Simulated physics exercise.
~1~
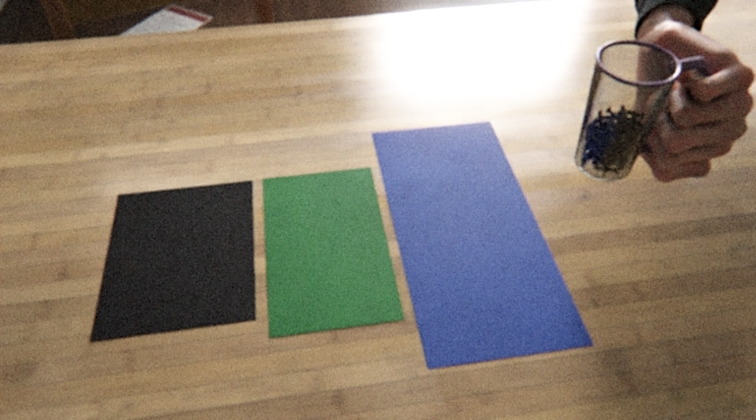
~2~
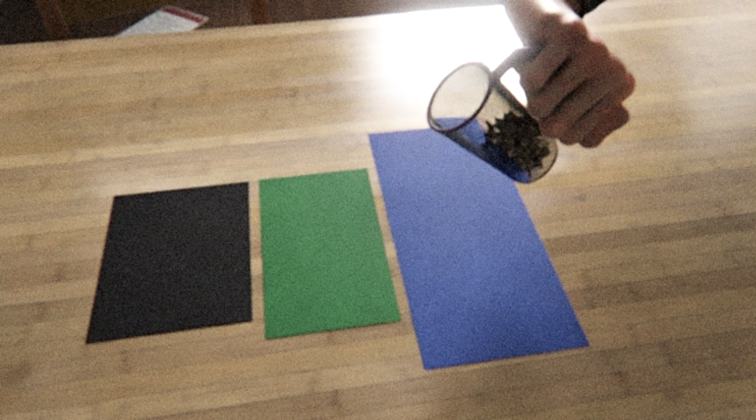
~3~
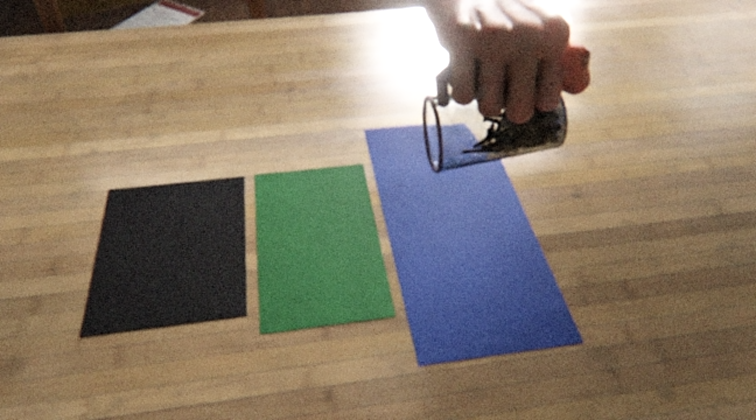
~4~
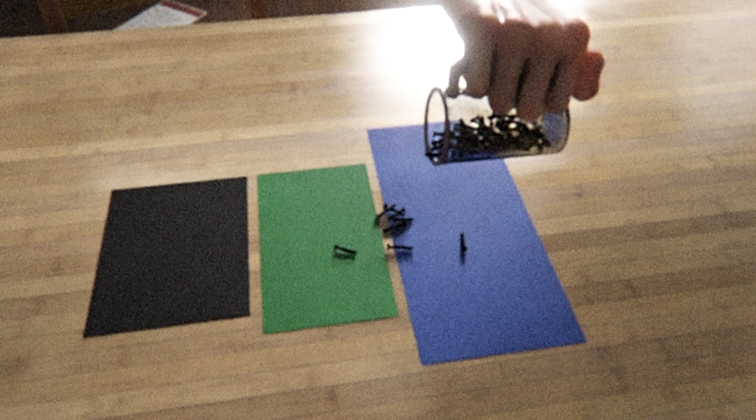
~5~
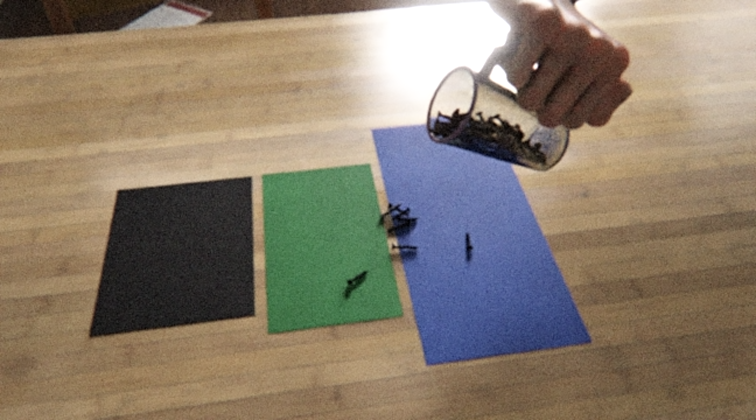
On a pale wooden table, a black, a green and a longer blue mat lie side by side, while a hand at the right holds a clear cup of small black screws upright. The hand carries the cup left over the blue mat, tilting its mouth to the left. It tips the cup onto its side, and a few screws drop out, landing mostly around the edge between the green and blue mats. The hand then turns the cup partly back up. At the end, a few screws lie scattered below while most remain in the cup.
